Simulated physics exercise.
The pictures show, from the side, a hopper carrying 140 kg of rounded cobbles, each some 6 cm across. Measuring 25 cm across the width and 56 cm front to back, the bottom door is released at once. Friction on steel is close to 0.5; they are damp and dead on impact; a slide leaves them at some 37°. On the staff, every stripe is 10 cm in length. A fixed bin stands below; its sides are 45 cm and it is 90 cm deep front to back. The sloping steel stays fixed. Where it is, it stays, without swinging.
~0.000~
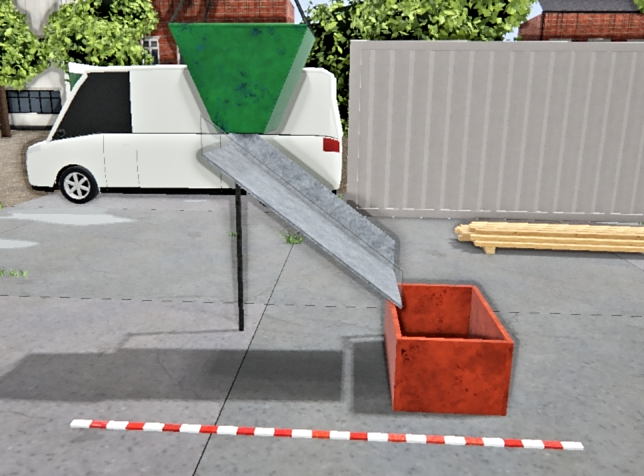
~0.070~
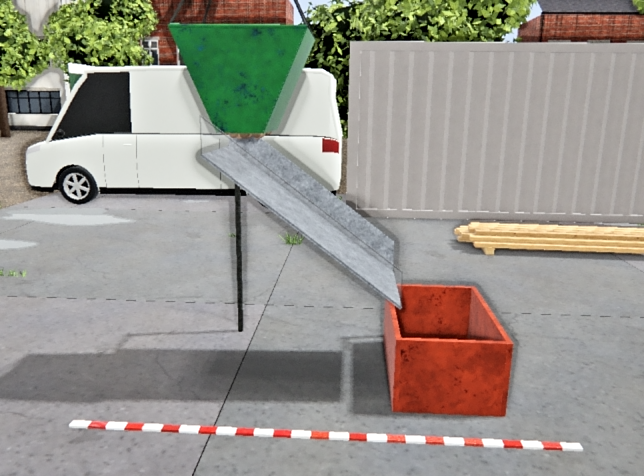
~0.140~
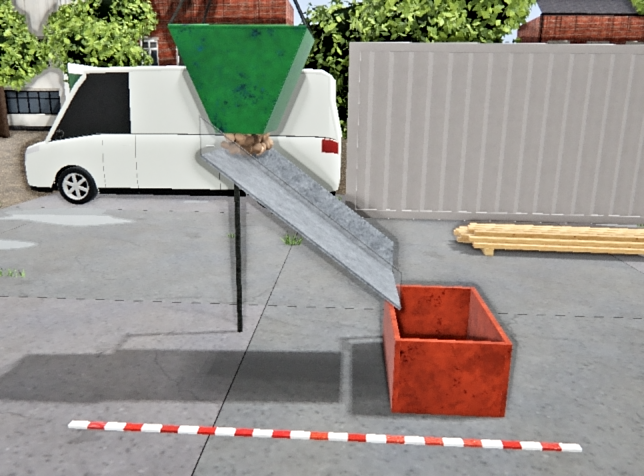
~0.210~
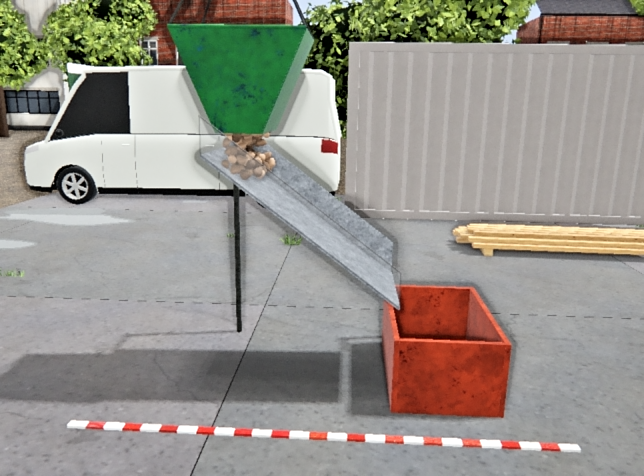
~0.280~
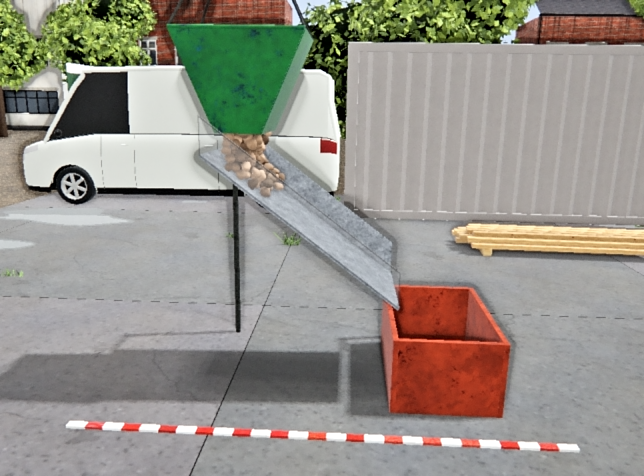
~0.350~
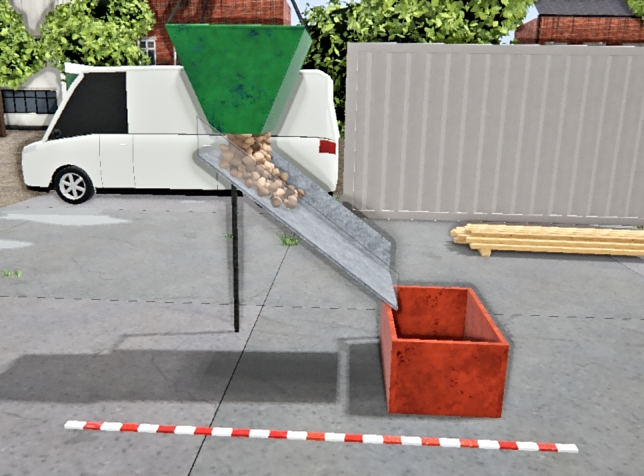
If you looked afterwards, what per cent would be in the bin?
I would expect about 100 per cent there.
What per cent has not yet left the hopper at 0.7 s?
About 30 %.
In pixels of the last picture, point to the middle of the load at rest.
(445, 354).
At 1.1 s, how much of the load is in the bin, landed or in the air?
By then, 30 %.
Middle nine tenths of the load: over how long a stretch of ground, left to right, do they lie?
About 50 cm.
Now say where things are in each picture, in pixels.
The outlet is at (240, 123); nothing has dropped yet, in the first frame.
The outlet is at (240, 124); 3 % is out, in the second frame.
The outlet is at (239, 124); 10 % is out, the lowest stones still above the rim at (252, 149), 144 cm up, in the third frame.
The outlet is at (239, 124); 15 % is out, the lowest stones still above the rim at (256, 171), 131 cm up, in the fourth frame.
The outlet is at (238, 124); 23 % is out, the lowest stones still above the rim at (270, 187), 122 cm up, in the fifth frame.
The outlet is at (237, 124); 32 % is out, the lowest stones still above the rim at (290, 199), 115 cm up, in the sixth frame.
After 0.7 s, 29 % in the hopper, 68 % on the steel, 1 % falling or lying left of the bin, 2 % falling or lying in the bin; the stones farthest right are at (411, 302).
After 1.1 s, 0 % in the hopper, 69 % on the steel, 31 % falling or lying in the bin; the stones farthest right are at (477, 371).
After 1.7 s, 0 % in the hopper, 13 % on the steel, 87 % falling or lying in the bin; the stones farthest right are at (475, 358).
After 2.6 s, 0 % in the hopper, 100 % falling or lying in the bin; the stones farthest right are at (475, 353).
After 4.5 s, 0 % in the hopper, 100 % in the bin; the stones farthest right are at (475, 353).
